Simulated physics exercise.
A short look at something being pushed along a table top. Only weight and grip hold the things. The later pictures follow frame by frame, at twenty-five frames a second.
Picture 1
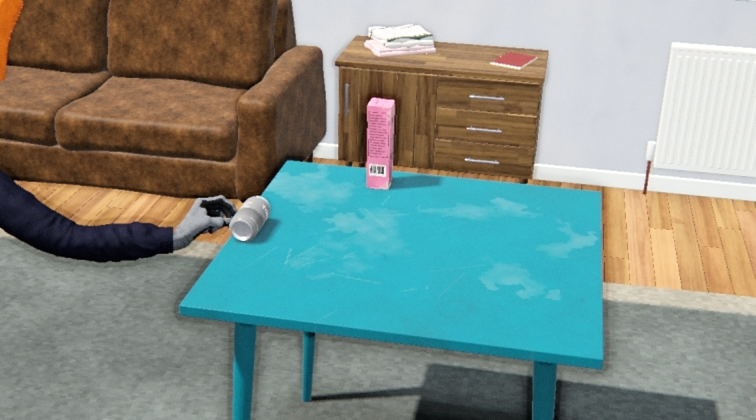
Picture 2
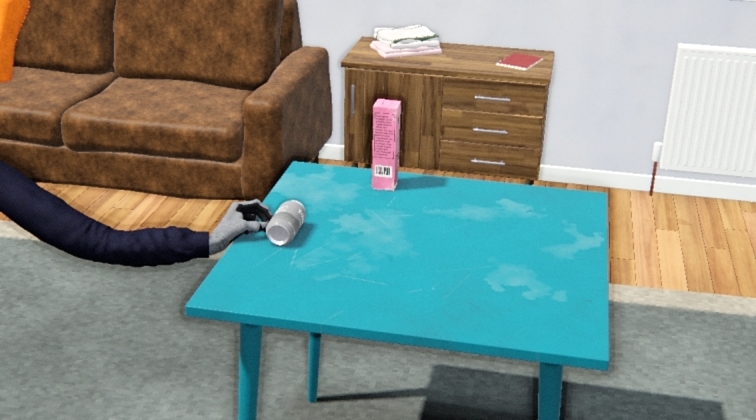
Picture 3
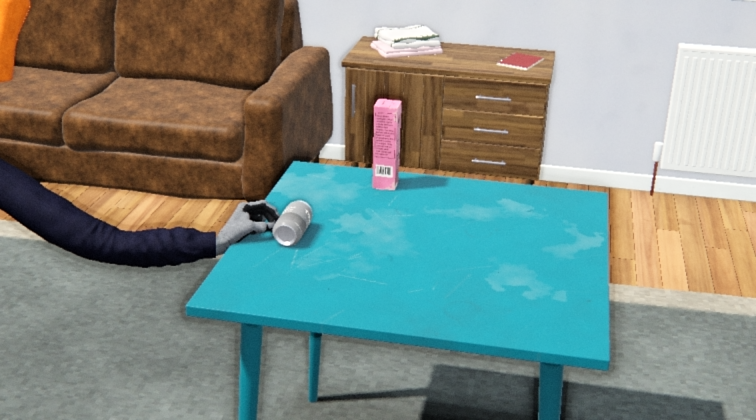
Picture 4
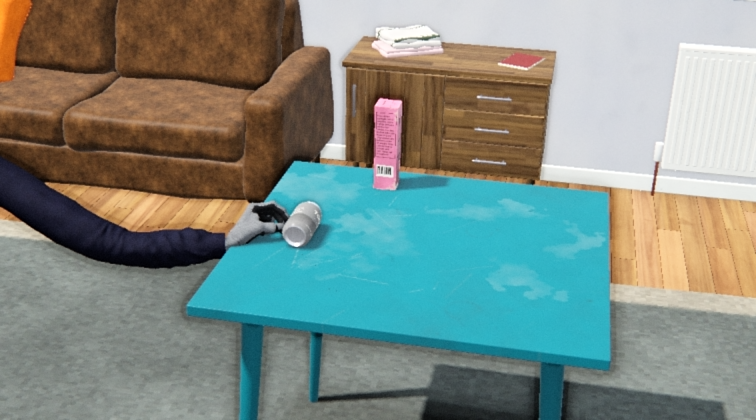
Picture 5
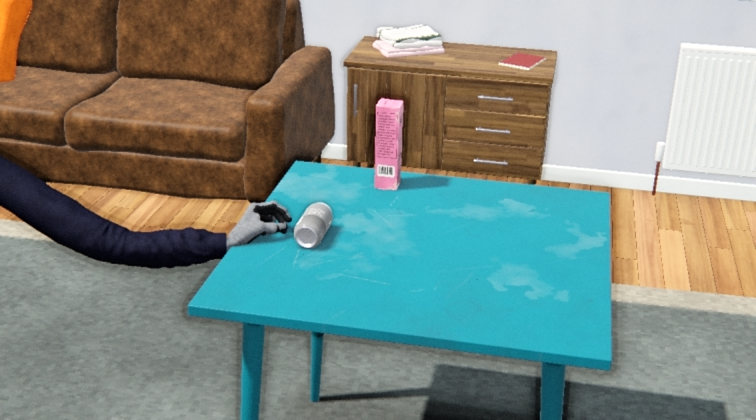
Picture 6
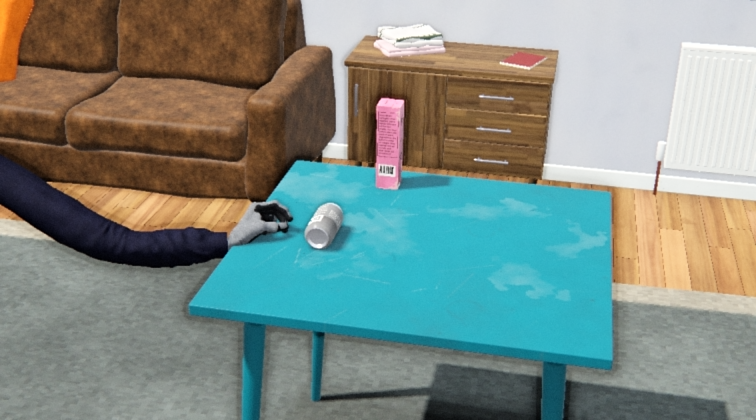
An arm in a dark sleeve with a grey hand reaches in from the left over a worn turquoise table, seen from slightly above in a living room. A grey can lies on its side by the hand, a pink box stands at the table's back edge, and a brown sofa and wooden cabinet sit behind. The hand pushes the can rightward, then stays back as the can rolls slightly farther right, while the view shifts very slightly.
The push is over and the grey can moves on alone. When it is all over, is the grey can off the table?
The grey can drops to the floor.
Then, 0.60 s past the last view, grey can displaced well along near (475, 243).
Then, 1.30 s past the last view, grey can now off the table.
Finally, off the table, grey can.
